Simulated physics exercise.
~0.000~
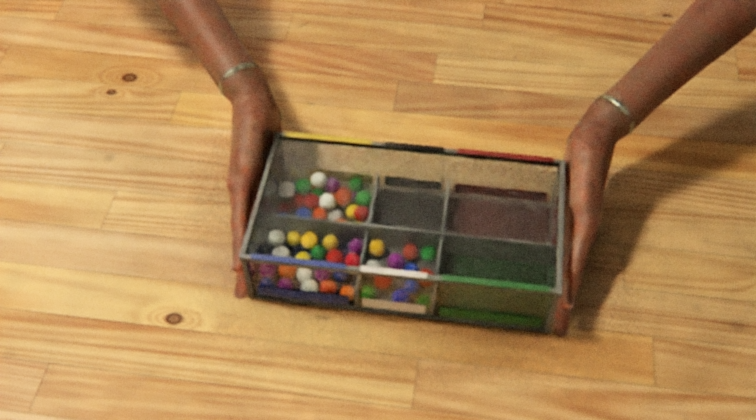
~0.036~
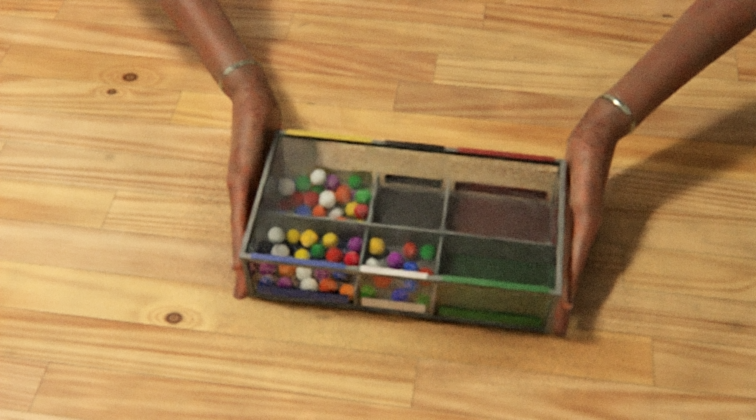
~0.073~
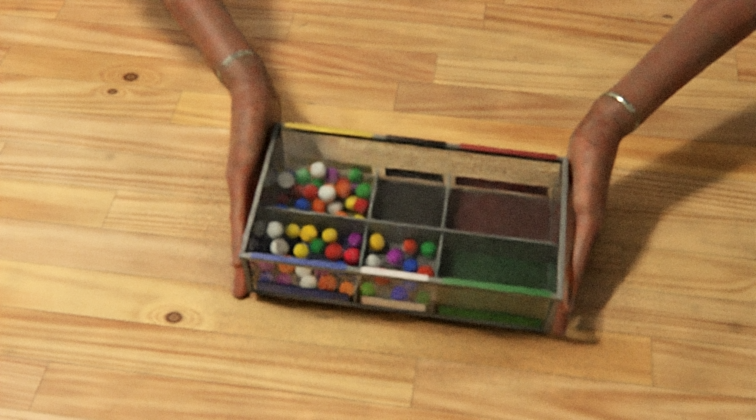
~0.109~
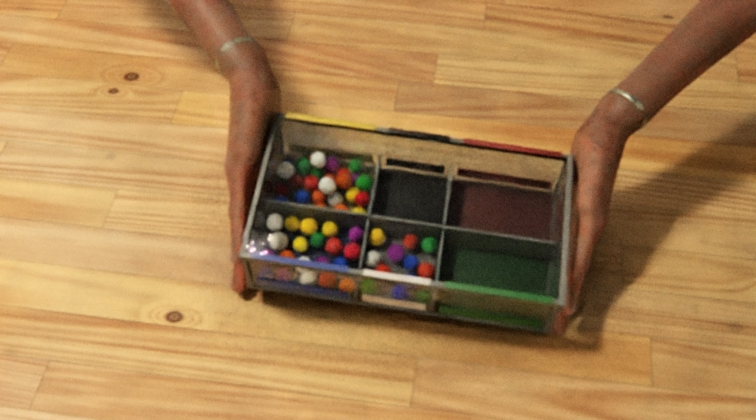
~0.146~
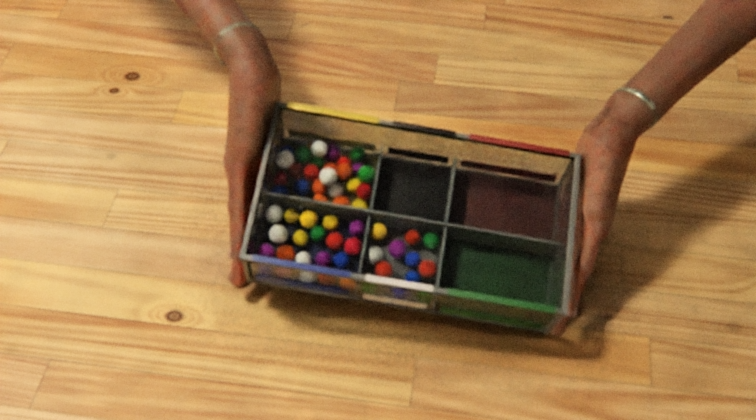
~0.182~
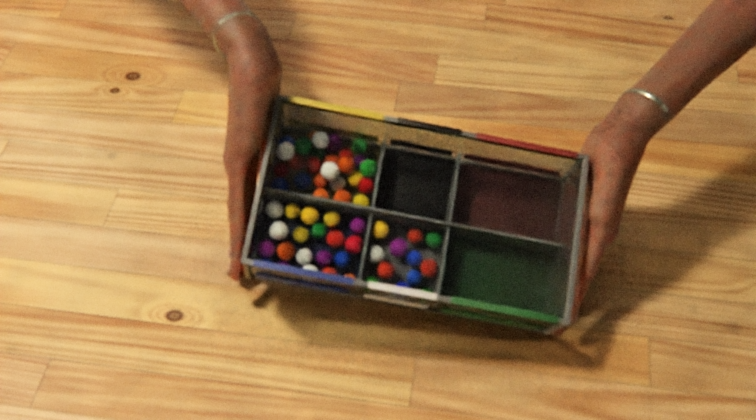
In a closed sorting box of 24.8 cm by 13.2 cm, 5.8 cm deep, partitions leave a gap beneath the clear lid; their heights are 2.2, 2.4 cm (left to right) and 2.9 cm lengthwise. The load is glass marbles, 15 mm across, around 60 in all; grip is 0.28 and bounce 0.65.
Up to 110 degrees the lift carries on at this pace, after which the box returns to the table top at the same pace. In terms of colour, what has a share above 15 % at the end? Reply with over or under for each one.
Red: Under, blue: Over, green: Over, yellow: Under, white: Over, black: Under.
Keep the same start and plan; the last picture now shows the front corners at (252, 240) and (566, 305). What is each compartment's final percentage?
Final shares: Red 0%, blue 5%, green 70%, yellow 0%, white 20%, black 0%.
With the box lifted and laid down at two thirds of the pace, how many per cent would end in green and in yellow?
Then green would get 40 per cent, while yellow would get 0 per cent.
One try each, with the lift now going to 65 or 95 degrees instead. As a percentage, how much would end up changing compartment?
Close to 25 in a hundred first, and 70 in a hundred second.
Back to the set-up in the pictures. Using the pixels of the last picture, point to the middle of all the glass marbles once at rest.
Approximately (445, 282) in the last picture.
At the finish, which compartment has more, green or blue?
Green.
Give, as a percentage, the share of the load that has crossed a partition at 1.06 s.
Around 80 per cent.
After 0.71 s, tilt 109 degrees; blue 45 %, green 5 %, yellow 10 %, white 35 %, black 5 %.
After 1.06 s, tilt 47 degrees; blue 20 %, green 50 %, white 30 %.
After 1.51 s, tilt 0 degrees; blue 20 %, green 50 %, white 30 %.
By 2.2 s all is still; red 0 %, blue 20 %, green 50 %, yellow 0 %, white 30 %, black 0 %.
